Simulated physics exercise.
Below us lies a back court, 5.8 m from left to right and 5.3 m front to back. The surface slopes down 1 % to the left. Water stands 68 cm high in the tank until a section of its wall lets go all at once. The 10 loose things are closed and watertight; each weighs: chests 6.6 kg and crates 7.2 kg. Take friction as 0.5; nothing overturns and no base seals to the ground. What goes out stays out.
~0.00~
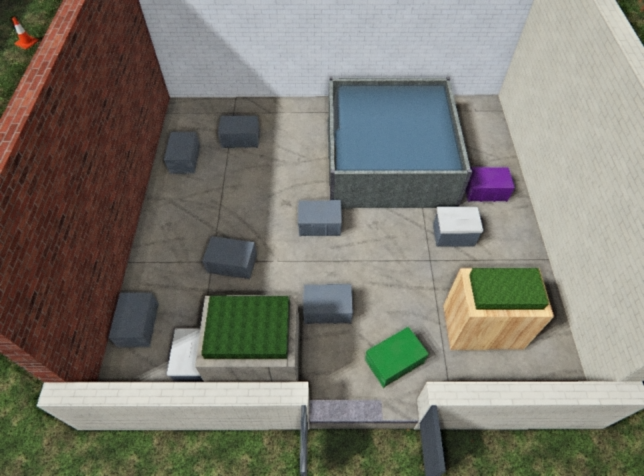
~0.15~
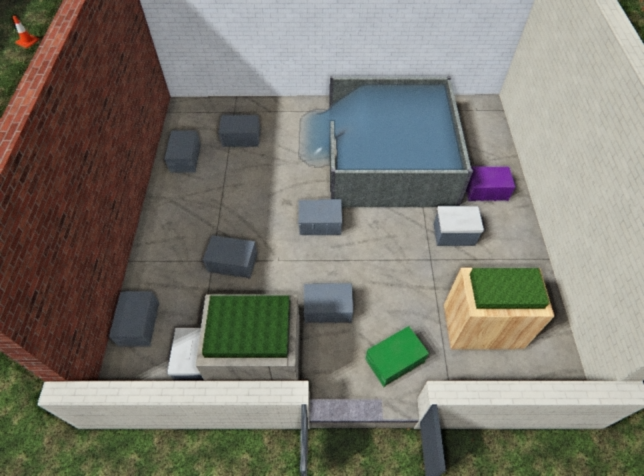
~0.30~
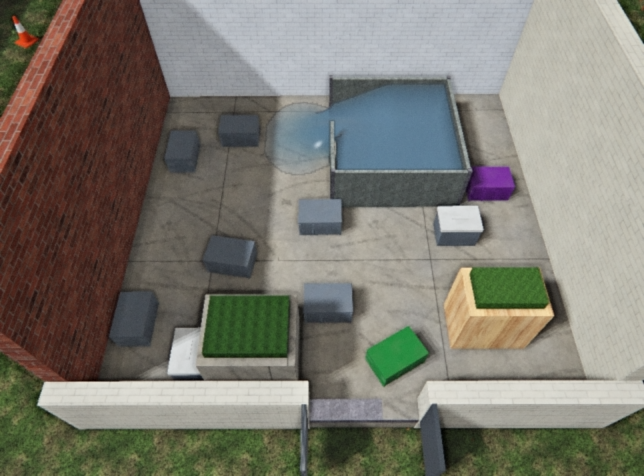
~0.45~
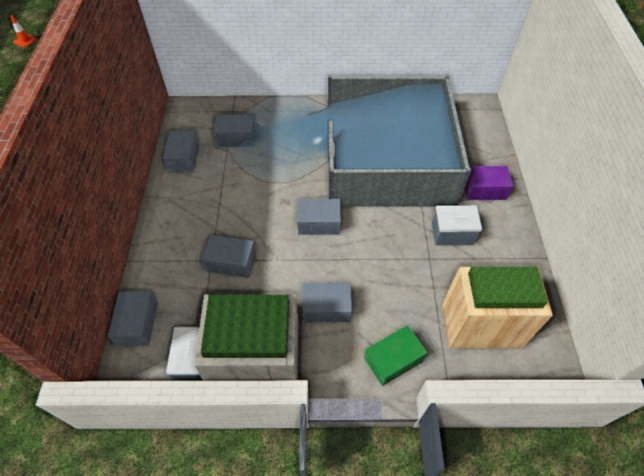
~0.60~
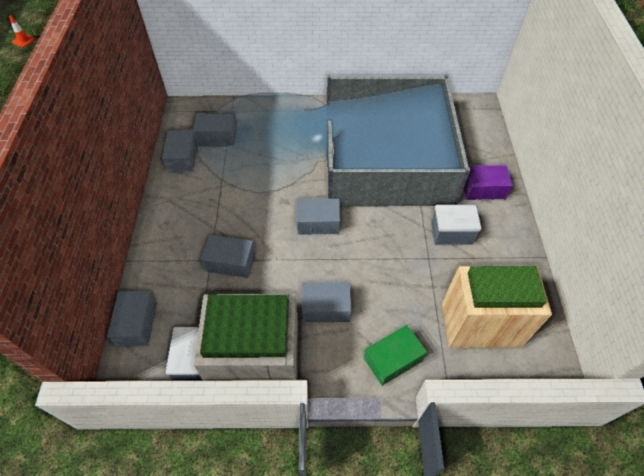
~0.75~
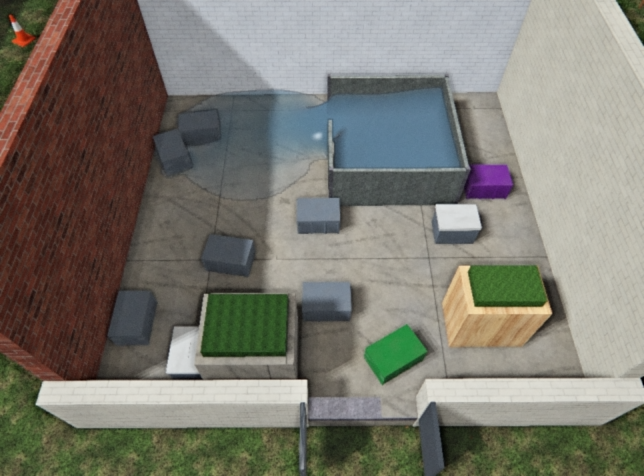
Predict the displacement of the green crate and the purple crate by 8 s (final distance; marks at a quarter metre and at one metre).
The green crate slides a little, the purple crate holds its place.
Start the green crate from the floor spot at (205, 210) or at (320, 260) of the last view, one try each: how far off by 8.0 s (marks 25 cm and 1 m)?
In that order: It travels far; it ends far away.
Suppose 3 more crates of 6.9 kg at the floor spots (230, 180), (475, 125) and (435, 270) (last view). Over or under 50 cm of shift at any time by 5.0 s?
In that order: Over, short of it, under.
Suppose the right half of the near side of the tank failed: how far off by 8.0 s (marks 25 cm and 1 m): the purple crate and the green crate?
Then the purple crate gets carried off, the green crate travels far.
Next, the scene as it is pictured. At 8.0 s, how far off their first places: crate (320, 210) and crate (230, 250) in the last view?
In turn: 60 cm, 350 cm.
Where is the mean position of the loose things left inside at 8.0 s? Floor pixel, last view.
Near (394, 273).
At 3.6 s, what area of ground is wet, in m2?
Roughly 17 m2.
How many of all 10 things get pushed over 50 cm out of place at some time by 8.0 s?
That makes 8.
After 1.6 s the green crate is near (397, 350), 0.0 m from its start, aground; the purple crate is near (490, 175), 0.0 m from its start, aground; 0 of 10 are out; 2 afloat.
After 3.6 s the green crate is near (397, 350), 0.0 m from its start, aground; the purple crate is near (490, 175), 0.0 m from its start, aground; 0 of 10 are out; 4 afloat.
After 5.6 s the green crate is near (444, 358), 0.5 m from its start, aground; the purple crate is near (490, 175), 0.0 m from its start, aground; 0 of 10 are out; 4 afloat.
After 8.0 s the green crate is near (444, 357), 0.5 m from its start, afloat; the purple crate is near (489, 172), 0.1 m from its start, aground; 0 of 10 are out; 9 afloat.
